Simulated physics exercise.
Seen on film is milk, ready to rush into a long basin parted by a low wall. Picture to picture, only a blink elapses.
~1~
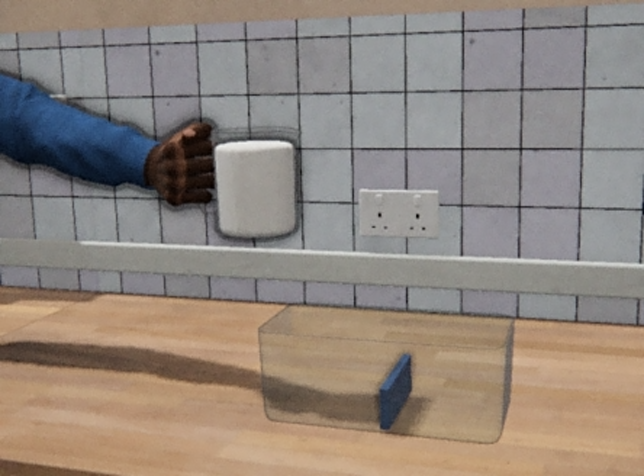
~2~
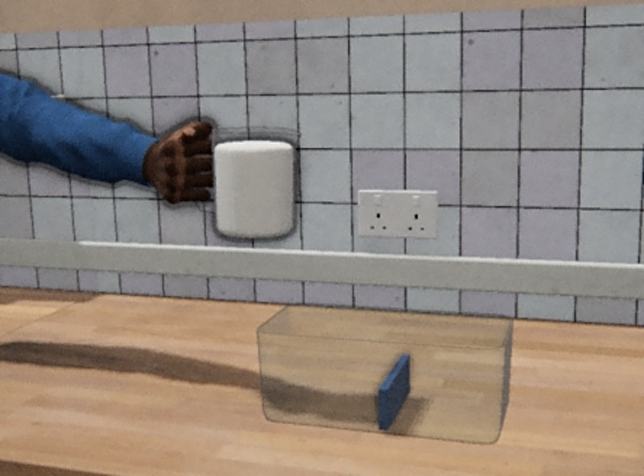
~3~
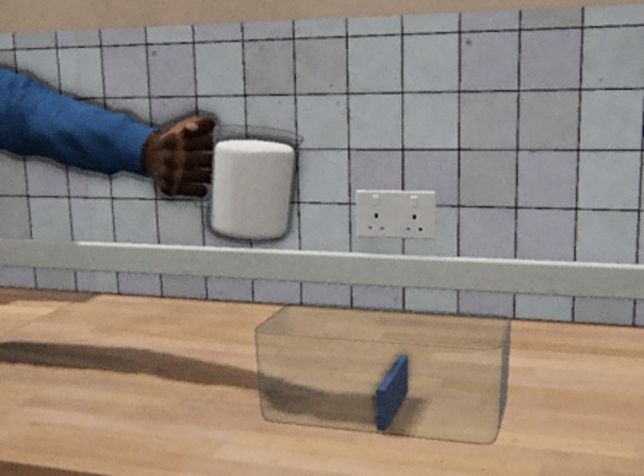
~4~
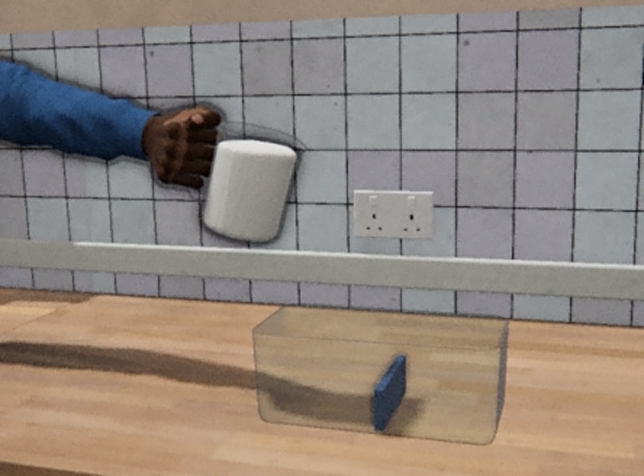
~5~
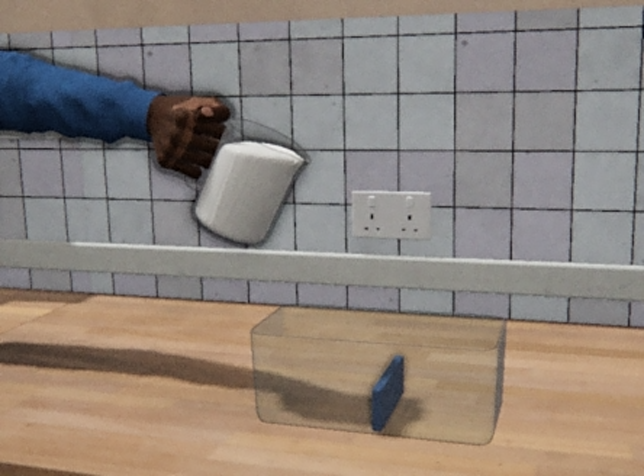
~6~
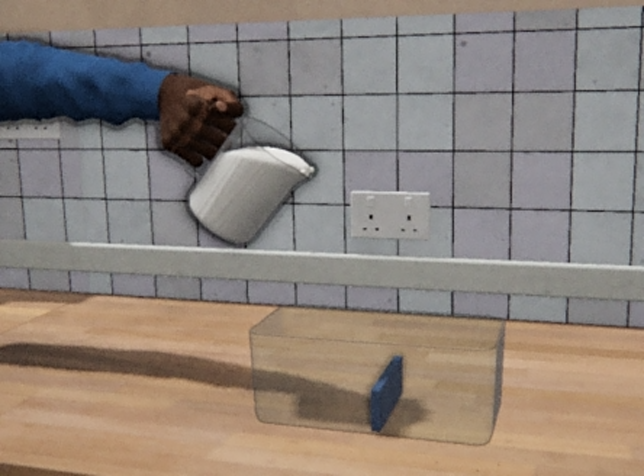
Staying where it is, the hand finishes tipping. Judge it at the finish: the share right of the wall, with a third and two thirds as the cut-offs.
At the finish, the right of the wall has under a third.
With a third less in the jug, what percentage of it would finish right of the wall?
Near 5 in a hundred.
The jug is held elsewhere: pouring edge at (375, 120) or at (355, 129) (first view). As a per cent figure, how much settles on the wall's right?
First place gives some 85 %, second place some 85 %.
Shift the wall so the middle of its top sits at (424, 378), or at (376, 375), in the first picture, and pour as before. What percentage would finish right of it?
The first gives 10 %, the second 30 %.
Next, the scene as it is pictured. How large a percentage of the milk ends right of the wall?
It works out to around 5 percent.
A moment on, the jug is tipped right over and 52 per cent is still to pour, 13 is left of the wall and 0 right of it.
Next, the jug is tipped right over and 13 per cent is still to pour, 60 is left of the wall and 1 right of it.
Then the jug is tipped right over and 2 per cent is still to pour, 77 is left of the wall and 3 right of it.
Later the jug is tipped right over and 0 per cent is still to pour, 85 is left of the wall and 5 right of it.
At rest 84 per cent lies left of the wall, 5 right of it and 10 outside.
